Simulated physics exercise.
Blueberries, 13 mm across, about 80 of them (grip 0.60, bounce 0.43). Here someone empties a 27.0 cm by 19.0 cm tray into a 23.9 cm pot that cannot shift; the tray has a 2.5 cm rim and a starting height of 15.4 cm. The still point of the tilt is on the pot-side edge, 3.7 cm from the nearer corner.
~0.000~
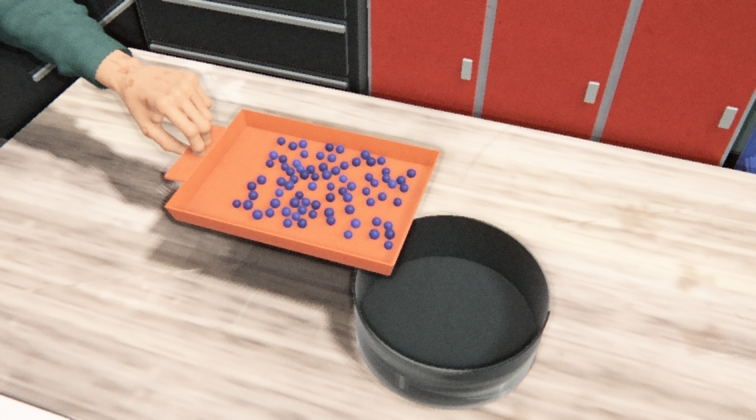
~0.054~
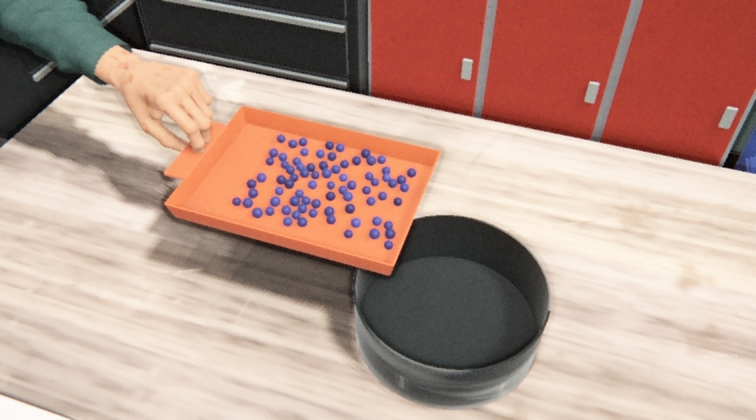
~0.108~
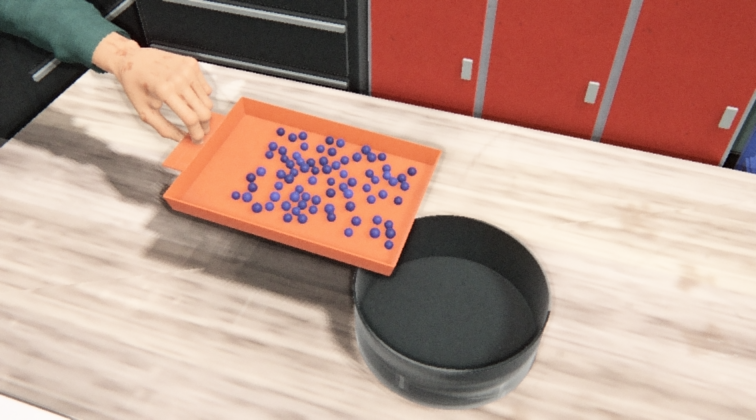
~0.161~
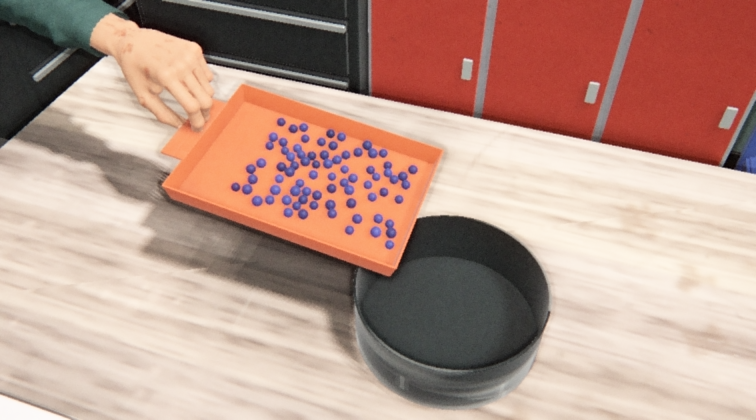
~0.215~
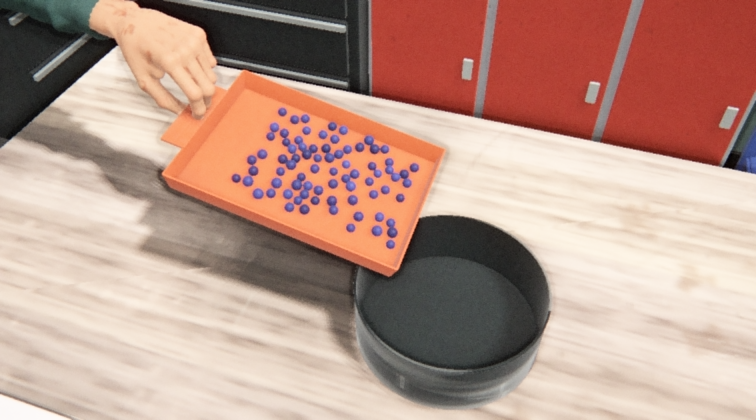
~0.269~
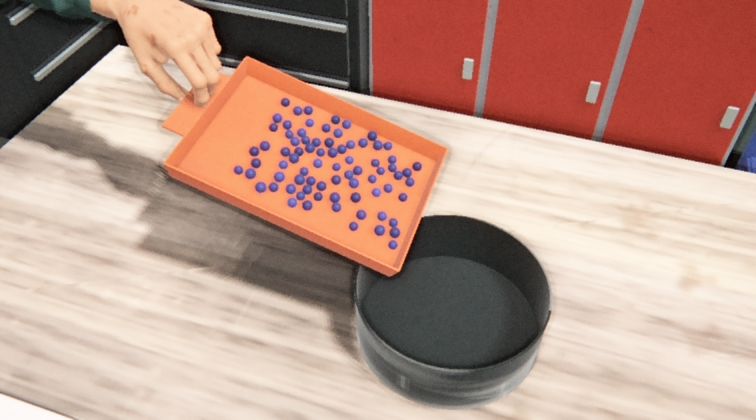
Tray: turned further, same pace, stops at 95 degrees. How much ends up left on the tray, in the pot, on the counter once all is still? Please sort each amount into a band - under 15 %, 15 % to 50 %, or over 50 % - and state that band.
Left on the tray: Under 15 %; pot: Over 50 %; counter: Under 15 %.
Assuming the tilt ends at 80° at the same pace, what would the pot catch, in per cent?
10 %.
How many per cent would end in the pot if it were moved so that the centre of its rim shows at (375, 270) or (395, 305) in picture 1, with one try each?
Close to 65 in a hundred, then close to 80 in a hundred.
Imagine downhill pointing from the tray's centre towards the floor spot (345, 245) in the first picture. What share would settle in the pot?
That would be close to 70 per cent.
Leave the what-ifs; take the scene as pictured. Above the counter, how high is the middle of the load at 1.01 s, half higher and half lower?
Roughly 20 centimetres.
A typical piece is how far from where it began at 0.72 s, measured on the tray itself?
Around 10 centimetres.
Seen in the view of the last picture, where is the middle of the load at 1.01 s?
Approximately (416, 212) in the last view.
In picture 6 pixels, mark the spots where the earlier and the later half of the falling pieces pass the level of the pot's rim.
Earlier half at about (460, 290), later half at about (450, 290) in pixels.
After 0.72 s, tilt 55 degrees; the tray holds 100 %, the pot 0 %.
Then, at 1.01 s, tilt 79 degrees; the tray holds 95 %, the pot 5 %.
After 1.41 s, tilt 95 degrees; the tray holds 25 %, the pot 30 %.
At rest (2.2 s), tray 0 %, pot 100 %, counter 0 %.
